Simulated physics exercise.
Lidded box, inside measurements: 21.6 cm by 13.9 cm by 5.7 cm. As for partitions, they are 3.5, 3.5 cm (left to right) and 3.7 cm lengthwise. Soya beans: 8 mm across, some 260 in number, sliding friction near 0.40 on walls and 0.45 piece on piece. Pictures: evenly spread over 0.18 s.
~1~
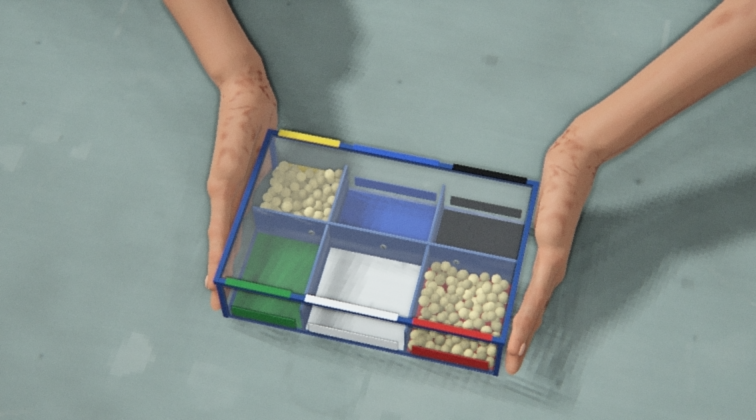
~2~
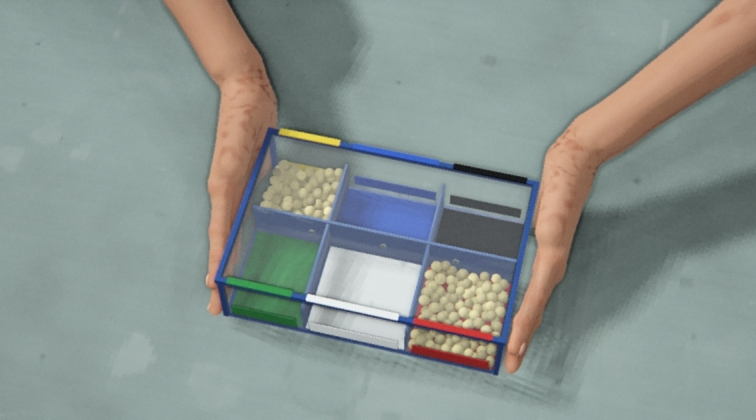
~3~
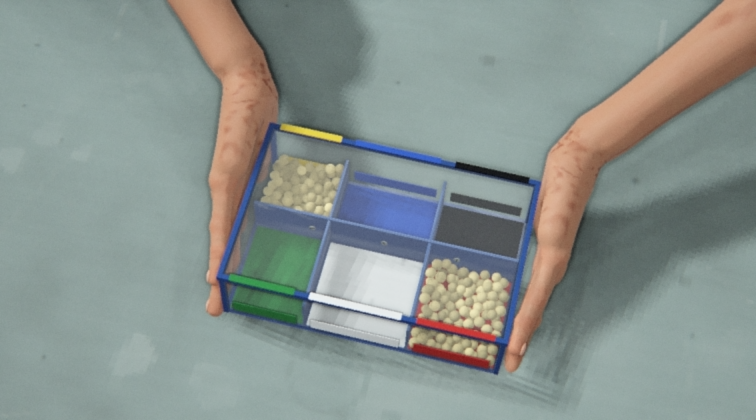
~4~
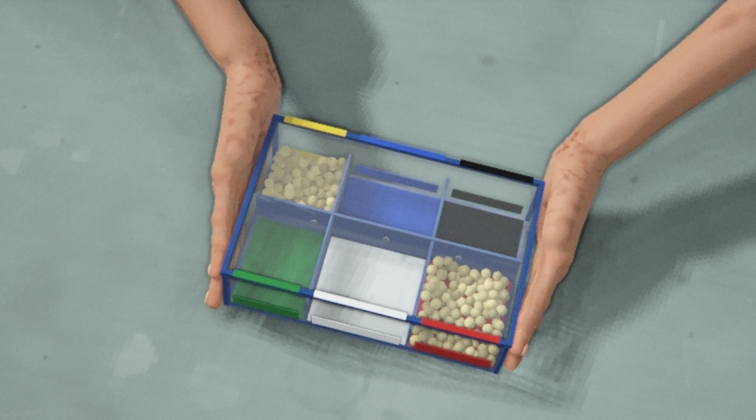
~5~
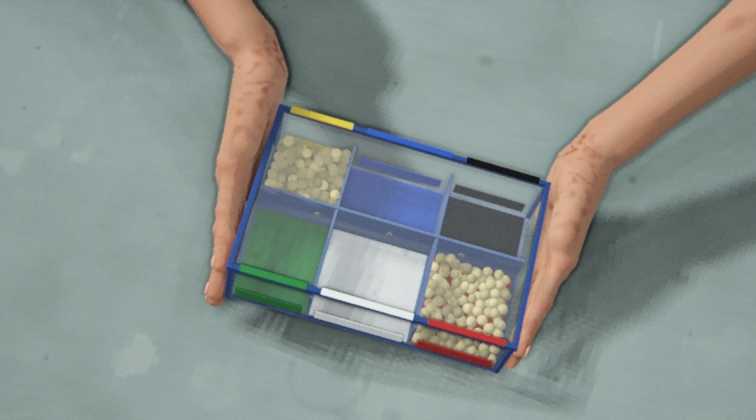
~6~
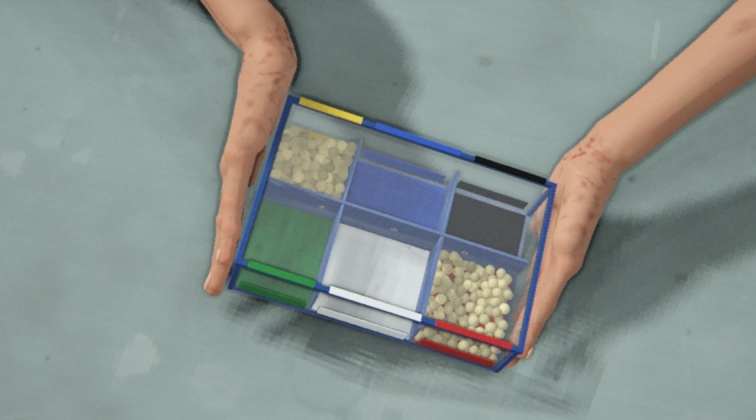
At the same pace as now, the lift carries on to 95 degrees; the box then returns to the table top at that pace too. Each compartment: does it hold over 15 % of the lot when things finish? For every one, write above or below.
Red above, blue below, green below, yellow below, white below, black below.
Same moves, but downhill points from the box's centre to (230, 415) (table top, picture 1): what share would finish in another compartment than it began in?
My guess is roughly 40 percent.
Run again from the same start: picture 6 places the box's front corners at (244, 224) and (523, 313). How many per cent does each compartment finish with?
Red 35; blue 10; green 0; yellow 25; white 0; black 30.
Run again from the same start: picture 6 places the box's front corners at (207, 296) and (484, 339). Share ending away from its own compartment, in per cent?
Then around 40 percent would end up out of place.
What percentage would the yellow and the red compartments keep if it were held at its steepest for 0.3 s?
You'd end up with yellow at 5 per cent and red at 85 per cent.
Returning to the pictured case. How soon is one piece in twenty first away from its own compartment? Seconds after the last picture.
Around 0.60 seconds.
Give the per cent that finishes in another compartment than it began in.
About 45 per cent.
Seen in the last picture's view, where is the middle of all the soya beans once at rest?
Near (466, 306).
Then, 0.67 s after the last picture, tilt 95 degrees; red 50 %, blue 10 %, yellow 35 %, white 5 %.
Then, 1.11 s after the last picture, tilt 42 degrees; red 75 %, blue 5 %, yellow 10 %, white 5 %, black 5 %.
Then, 1.63 s after the last picture, tilt 0 degrees; red 75 %, blue 5 %, yellow 10 %, white 5 %, black 5 %.
In the end, red 75 %, blue 5 %, green 0 %, yellow 10 %, white 5 %, black 5 %.
